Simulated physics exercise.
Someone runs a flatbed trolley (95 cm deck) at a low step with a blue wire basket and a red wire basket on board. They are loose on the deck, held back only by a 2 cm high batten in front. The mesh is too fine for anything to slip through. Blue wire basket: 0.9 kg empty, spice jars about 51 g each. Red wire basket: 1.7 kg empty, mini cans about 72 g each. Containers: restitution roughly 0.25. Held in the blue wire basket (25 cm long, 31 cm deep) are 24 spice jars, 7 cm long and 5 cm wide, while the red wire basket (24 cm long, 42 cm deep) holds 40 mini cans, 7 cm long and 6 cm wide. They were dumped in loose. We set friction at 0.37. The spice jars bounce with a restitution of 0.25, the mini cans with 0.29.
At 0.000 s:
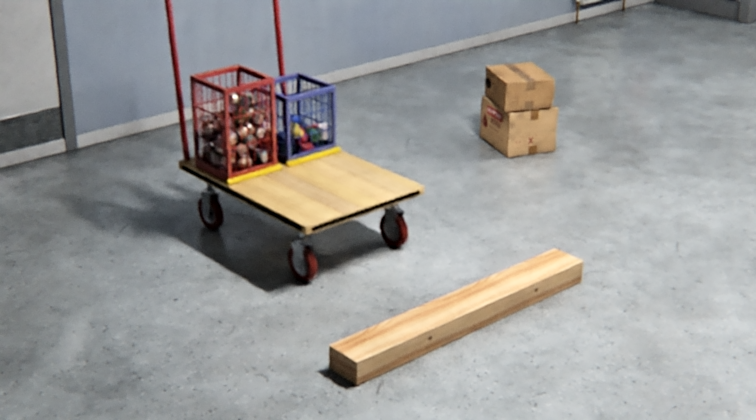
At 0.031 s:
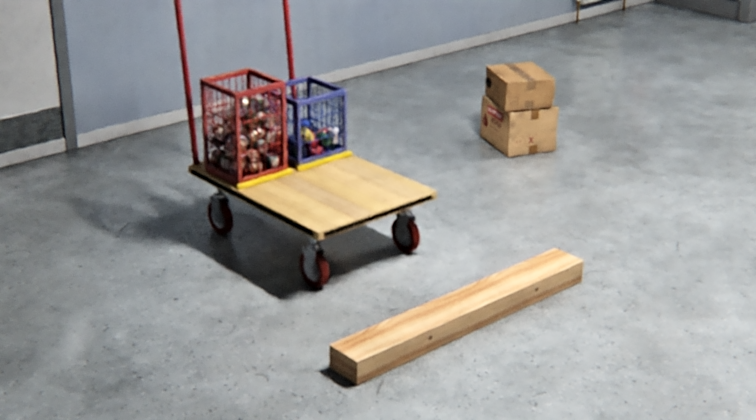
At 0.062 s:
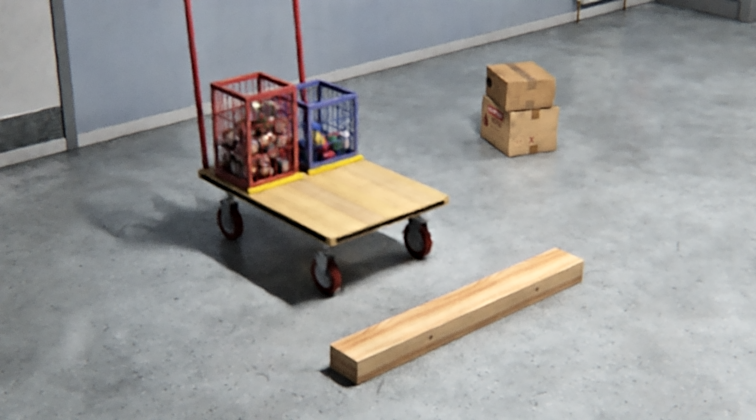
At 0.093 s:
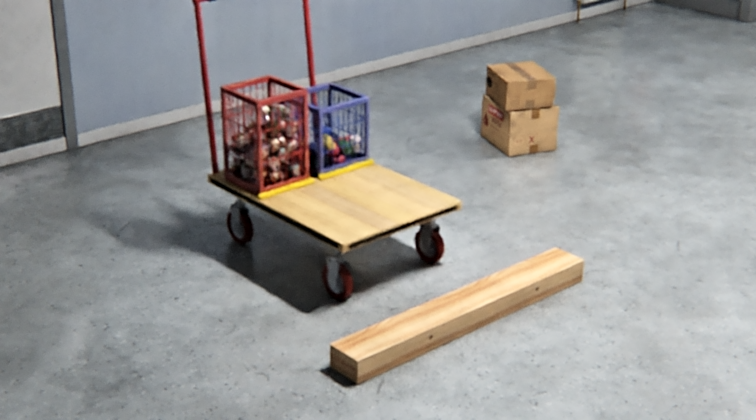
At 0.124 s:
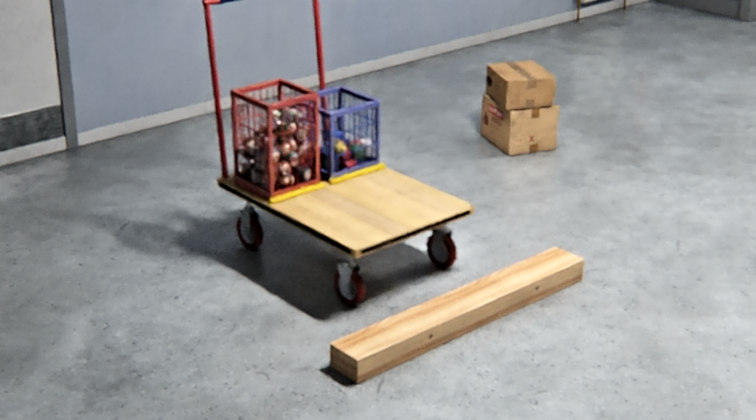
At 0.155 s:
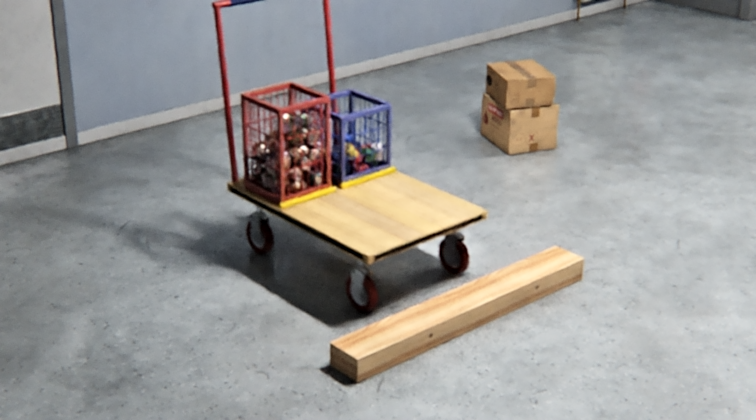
A flatbed trolley carrying a red wire basket and a blue wire basket, both filled with small loose items, rolls slowly across a grey concrete floor. It moves steadily rightward and toward the viewer, narrowing the gap to a wooden beam on the floor, while two stacked cardboard boxes stay still behind.
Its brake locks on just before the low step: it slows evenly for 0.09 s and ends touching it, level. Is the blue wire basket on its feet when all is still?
Blue wire basket: Upright.
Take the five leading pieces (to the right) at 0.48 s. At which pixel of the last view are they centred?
Somewhere near pixel (368, 184) of the last view.
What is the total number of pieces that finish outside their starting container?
It comes to some 12 pieces.
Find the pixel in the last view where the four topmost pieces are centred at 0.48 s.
About (346, 152).
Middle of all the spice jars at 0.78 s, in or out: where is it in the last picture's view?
Somewhere around pixel (373, 171).
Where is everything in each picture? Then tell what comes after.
In the first picture (each is followed by its nearest rim corner in this view), blue wire basket, (286, 97); red wire basket, (224, 89); 55 cm short of the stop; none out.
Blue wire basket, (297, 101); red wire basket, (235, 93); 47 cm short of the stop, in the second picture.
Blue wire basket, (308, 105); red wire basket, (246, 97); 40 cm short of the stop, in the third picture.
Blue wire basket, (319, 109); red wire basket, (257, 101); 32 cm short of the stop, in the fourth picture.
Blue wire basket, (330, 113); red wire basket, (268, 105); 25 cm short of the stop, in the fifth picture.
Blue wire basket, (341, 117); red wire basket, (279, 109); 17 cm short of the stop; none out, in the sixth picture.
After 0.18 s, the jolt starts.
After 0.30 s, the blue wire basket leans 10° with 0 of 24 out and the red wire basket leans 21° with 0 of 40 out.
After 0.48 s, the blue wire basket is upright with 0 of 24 out and the red wire basket leans 68° with 0 of 40 out.
After 0.78 s, the blue wire basket is upright with 0 of 24 out and the red wire basket is down with 8 of 40 out.
When it is over (at 1.44 s), the blue wire basket is upright with 0 of 24 out and the red wire basket is down with 13 of 40 out. Greatest lean of the blue wire basket, 13°.
